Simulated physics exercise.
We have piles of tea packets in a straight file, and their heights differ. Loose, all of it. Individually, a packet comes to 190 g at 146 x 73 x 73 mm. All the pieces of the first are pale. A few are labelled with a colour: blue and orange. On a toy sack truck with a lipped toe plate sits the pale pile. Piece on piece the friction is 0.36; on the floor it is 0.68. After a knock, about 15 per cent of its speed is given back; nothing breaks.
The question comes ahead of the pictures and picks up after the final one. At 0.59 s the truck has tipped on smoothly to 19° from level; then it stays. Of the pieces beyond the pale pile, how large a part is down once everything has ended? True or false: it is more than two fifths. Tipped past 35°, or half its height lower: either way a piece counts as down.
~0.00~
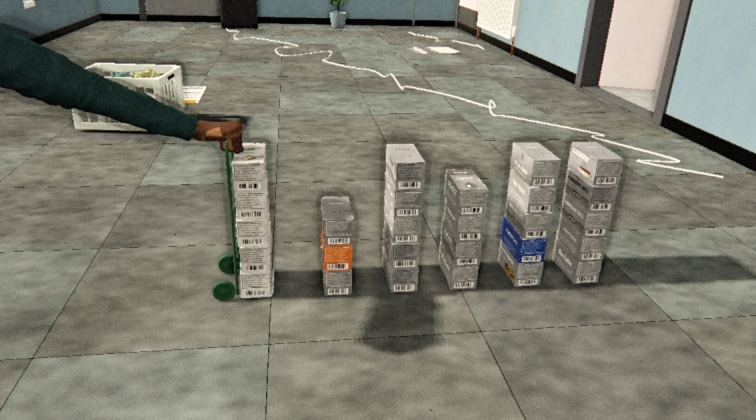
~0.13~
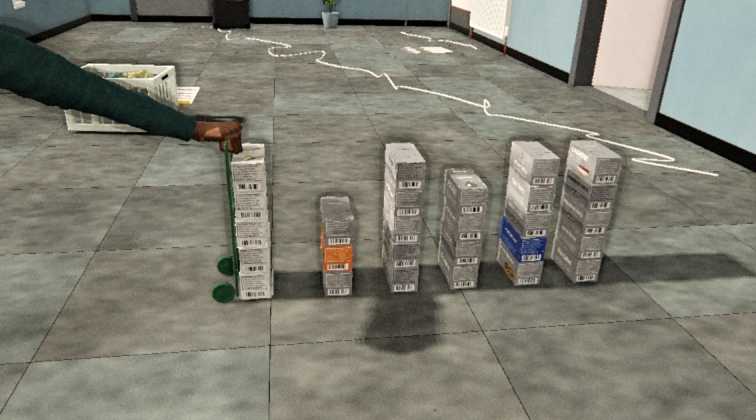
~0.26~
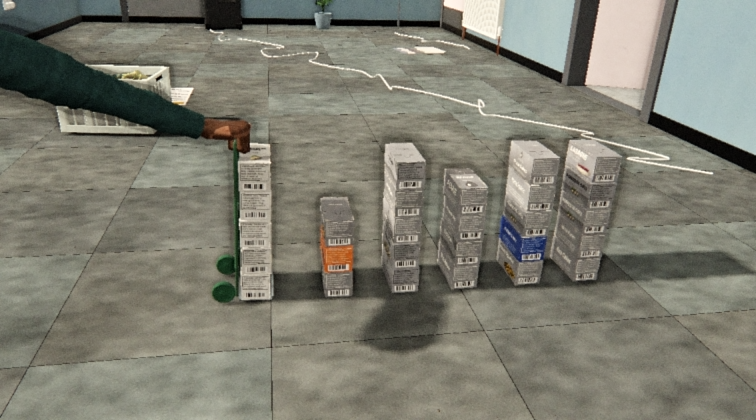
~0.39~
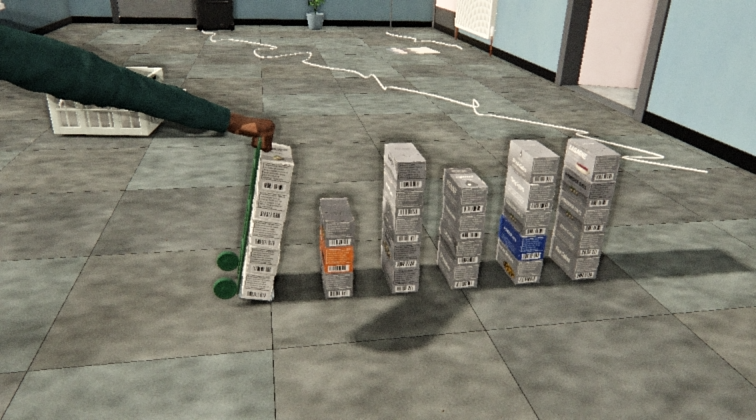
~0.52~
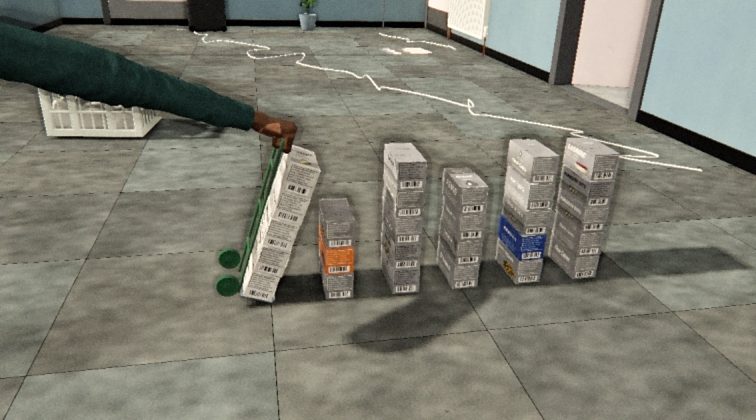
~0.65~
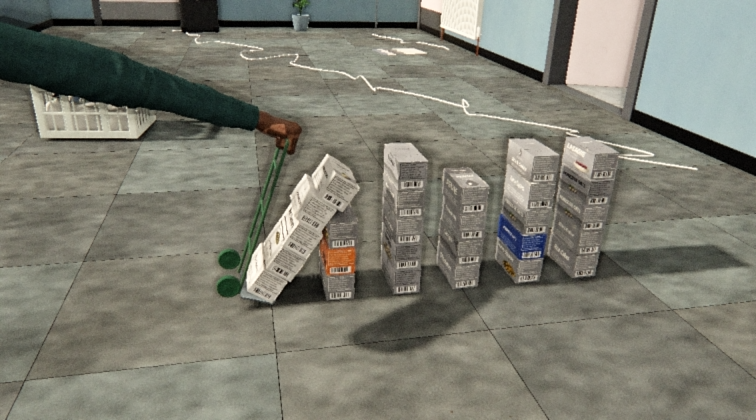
True.
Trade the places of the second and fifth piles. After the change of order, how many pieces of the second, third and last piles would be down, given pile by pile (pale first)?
After the swap, the second pile would have 4 down, the third 5 and the last 5.
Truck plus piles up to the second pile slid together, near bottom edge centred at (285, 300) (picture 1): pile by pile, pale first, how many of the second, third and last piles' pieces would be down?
Counts down - second: 2; third: 0; last: 0.
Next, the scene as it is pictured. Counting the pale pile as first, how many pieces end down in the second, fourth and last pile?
Each in turn: Second 3; fourth 4; last 5.
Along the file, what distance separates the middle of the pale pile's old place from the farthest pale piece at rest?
Roughly 50 cm.
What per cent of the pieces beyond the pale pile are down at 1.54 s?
15 per cent.
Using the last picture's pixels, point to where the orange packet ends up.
About pixel (382, 258).
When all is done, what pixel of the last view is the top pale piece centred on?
(448, 221).
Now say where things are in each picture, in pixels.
In the first frame (places mark the middle of the side facing us; the camera moves round a little), truck frame (229, 177) 0° forward; orange packet (338, 259); blue packet (533, 251); the rest undisturbed.
In the second frame, truck frame (228, 177) 0° forward; blue packet (533, 250).
In the third frame, truck frame (236, 176) 3° forward; blue packet (533, 249).
In the fourth frame, truck frame (255, 174) 11° forward, top of the pale pile leaning 11°; blue packet (533, 248); the rest undisturbed.
In the fifth frame, truck frame (273, 174) 18° forward, top of the pale pile leaning 20°; orange packet (340, 262); the rest undisturbed.
In the sixth frame, truck frame (277, 175) 19° forward, top of the pale pile leaning 35°; orange packet (341, 262); blue packet (533, 247); the rest undisturbed.
After 1.54 s, 5 of the pale pile down; 3 of the 22 other packets down; orange packet leaning 47°, 30 mm lower.
After 2.16 s, 5 of the pale pile down; 18 of the 22 other packets down; orange packet leaning 48°, 38 mm lower; blue packet leaning 41°, 26 mm lower.
At rest (3.1 s), 5 of the pale pile down; 22 of the 22 other packets down; blue packet on its side; orange packet leaning 48°, 38 mm lower. That is 100 per cent. As the last picture would show them, middles, blue packet near (572, 254), orange packet near (381, 258).
